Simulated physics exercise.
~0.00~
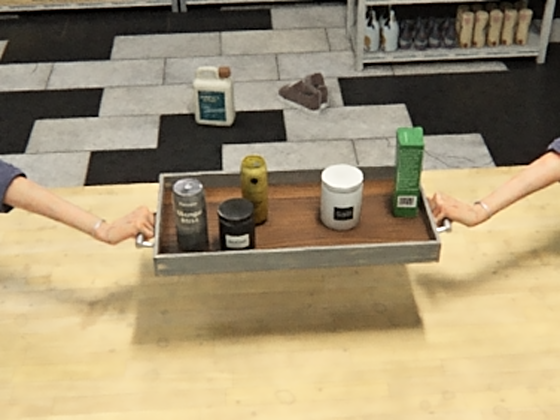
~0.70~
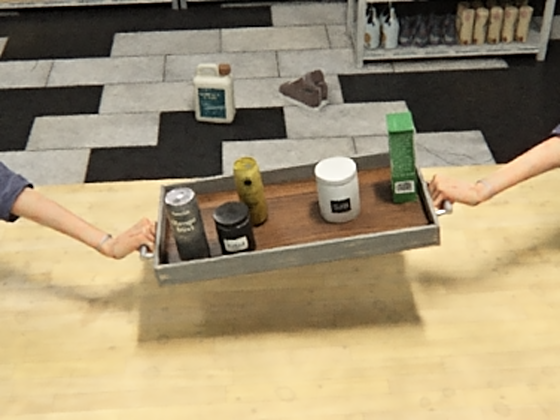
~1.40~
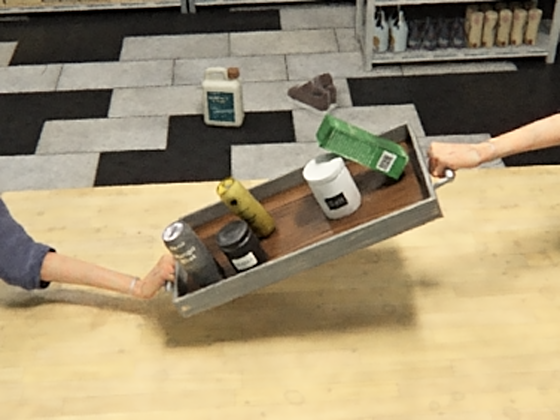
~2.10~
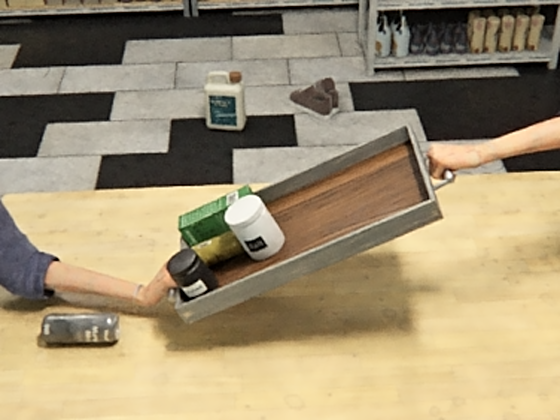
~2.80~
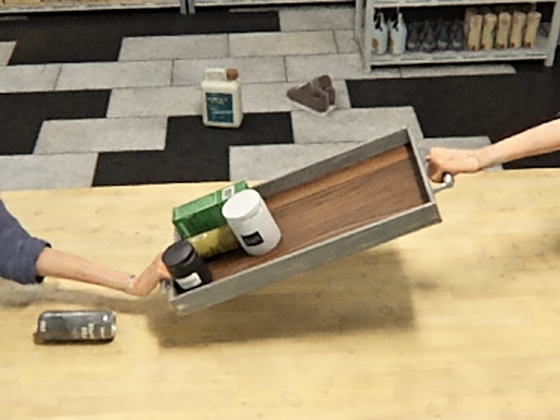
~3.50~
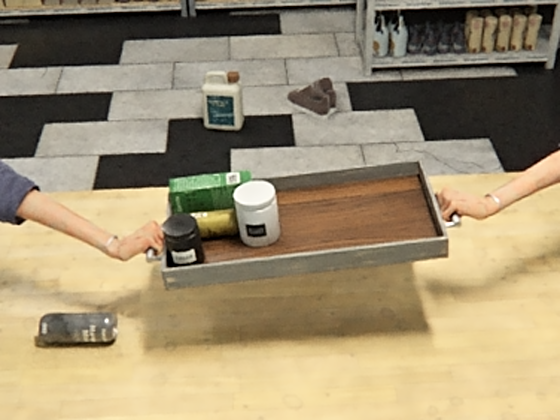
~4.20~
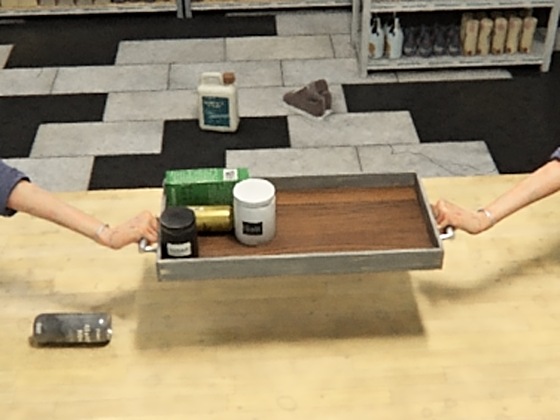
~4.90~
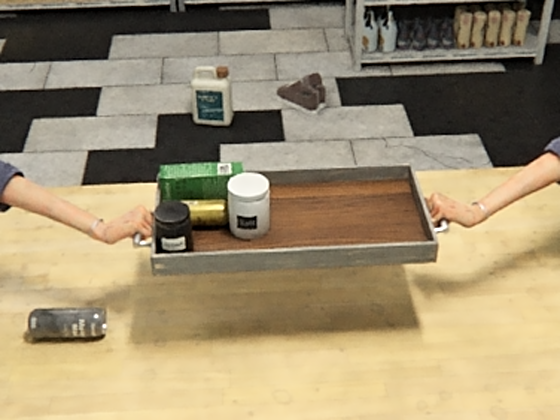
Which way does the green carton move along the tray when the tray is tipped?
The green carton topples and moves to the left, ending up near the left end of the tray.
